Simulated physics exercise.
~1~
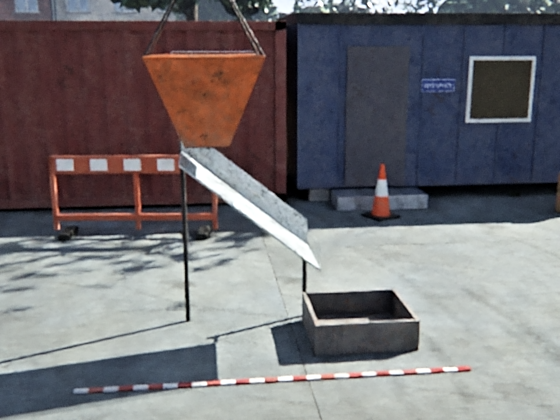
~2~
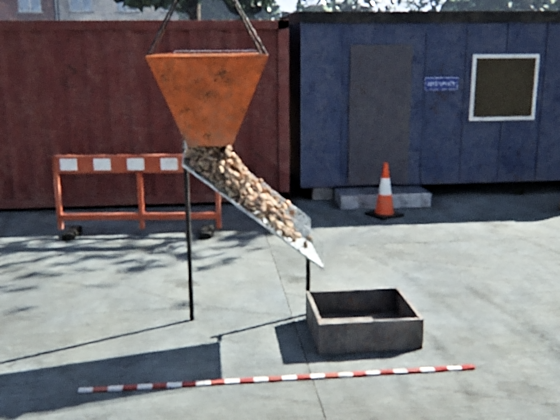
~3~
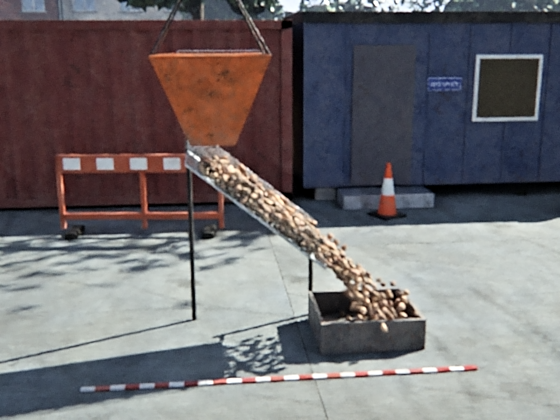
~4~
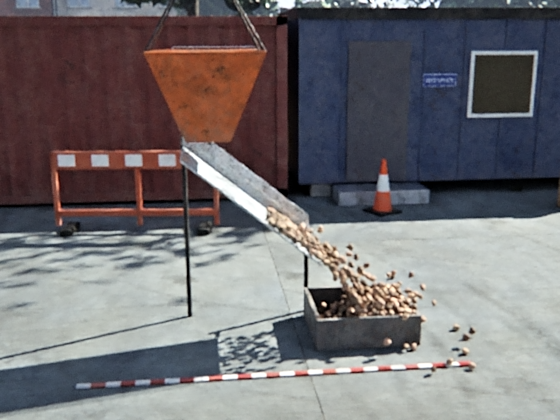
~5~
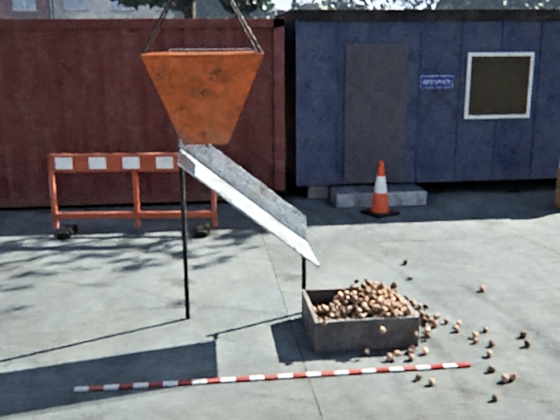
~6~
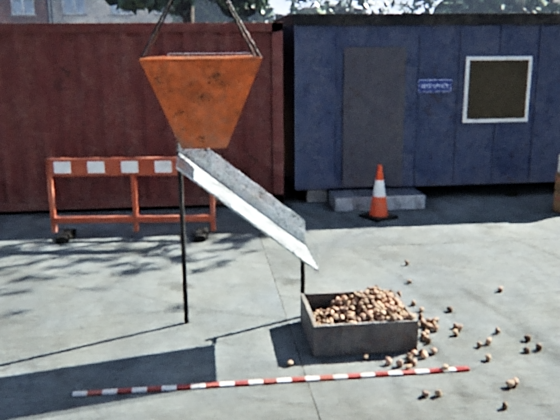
A paved yard backed by a dark red container wall and a blue cabin is seen from the front, with the camera swaying slightly. An orange skip hangs above a sloping steel chute that leads down to the right towards an open grey-brown bin, with an orange barrier behind, a traffic cone, and a red and white pole on the ground. Brown cobbles pour from the skip and slide down the steel. They tumble into the bin, and some bounce out to the right. The chute empties, leaving most stones heaped in the bin and a few scattered beside it.
